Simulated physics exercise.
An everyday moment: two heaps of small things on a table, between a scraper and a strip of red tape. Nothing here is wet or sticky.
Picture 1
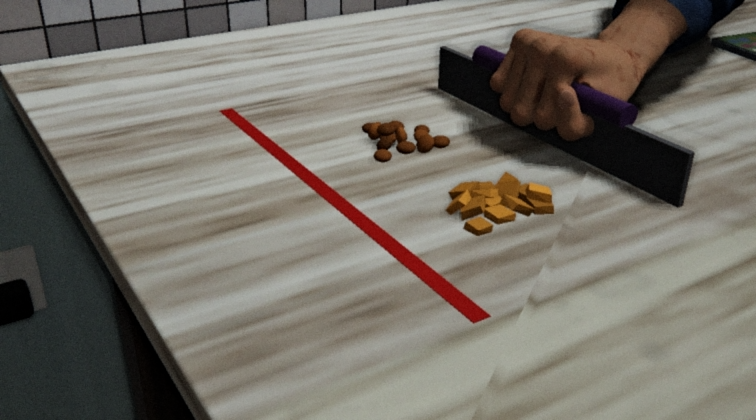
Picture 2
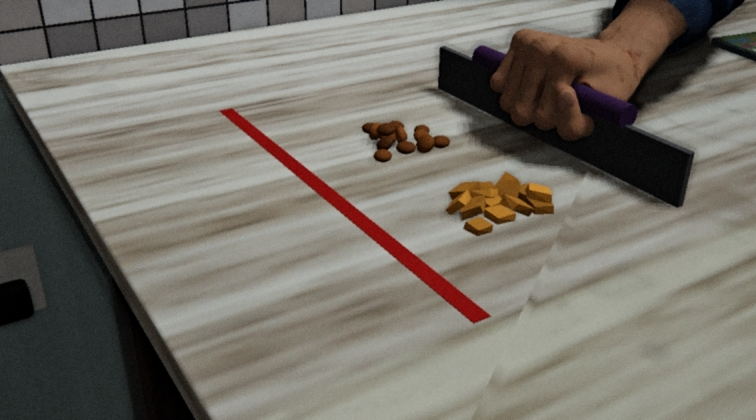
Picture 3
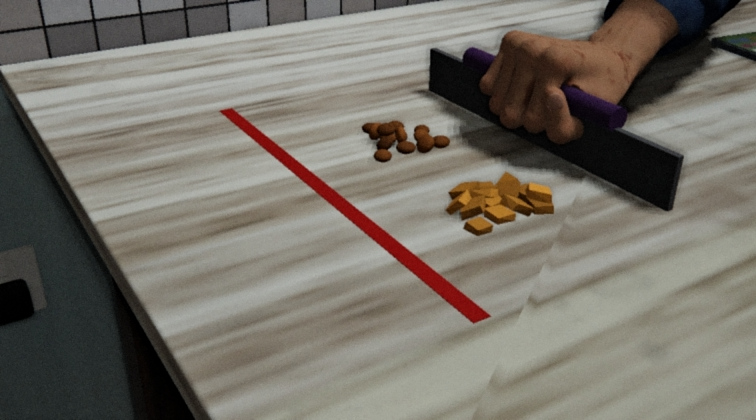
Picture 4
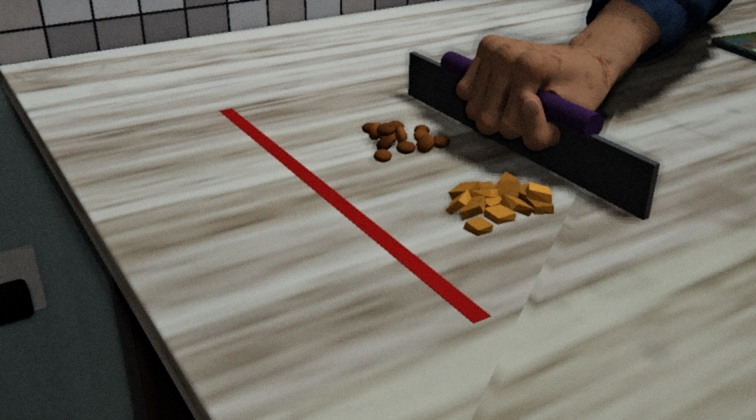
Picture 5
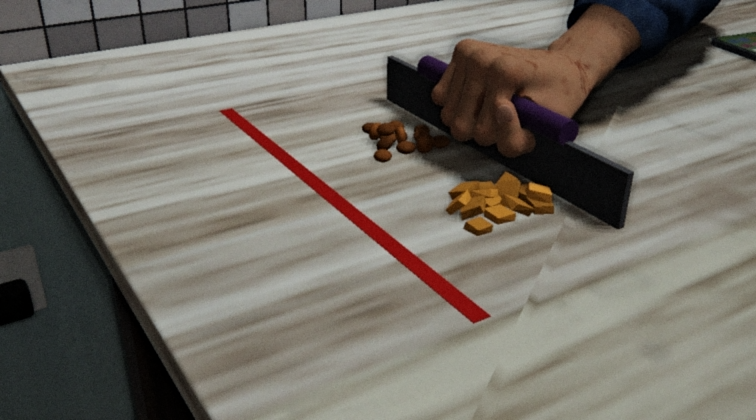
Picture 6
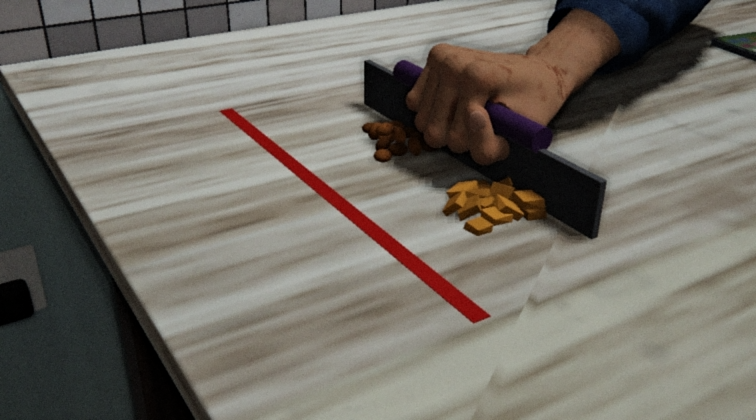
To begin with, a hand grips the purple handle of a dark scraper, resting behind two small heaps of brown and orange-yellow bits on a table marked with red tape. The hand then slides the scraper leftward toward the heaps, until the blade meets both and pushes them slightly together, short of the tape.
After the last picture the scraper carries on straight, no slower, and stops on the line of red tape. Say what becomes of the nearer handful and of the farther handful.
The nearer handful remains up there; the farther handful remains up there.
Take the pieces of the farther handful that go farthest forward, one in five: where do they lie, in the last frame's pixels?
Roughly at (250, 173).
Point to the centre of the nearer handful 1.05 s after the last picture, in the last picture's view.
Close to (343, 244).
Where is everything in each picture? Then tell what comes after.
The first frame shows scraper (663, 167), at rest; red tape (234, 117), well back from the edge; edge at (111, 254); nearer handful (490, 203), a few small crackers; farther handful (401, 136), a few bits of cat kibble.
The second frame shows scraper (663, 167), at rest; farther handful (401, 136).
The third frame shows scraper (652, 171); nearer handful (490, 203).
The fourth frame shows scraper (628, 178); farther handful (401, 136).
The fifth frame shows scraper (603, 187); nearer handful (490, 203).
The sixth frame shows scraper (576, 195); red tape (234, 117); edge at (111, 254); nearer handful (482, 203), roughly a quarter pushed along; farther handful (400, 136), roughly a quarter pushed along.
Then, 0.38 s later than the last frame, scraper still moving, near (390, 127); nearer handful all on the table, its front near (379, 223); farther handful all on the table, its front near (317, 158).
Then, 0.77 s later than the last frame, scraper stopped at the red tape; nearer handful all on the table, its front near (296, 248); farther handful all on the table, its front near (243, 175).
When it is over, scraper stopped at the red tape; nearer handful all on the table, its front near (296, 248); farther handful all on the table, its front near (243, 175).
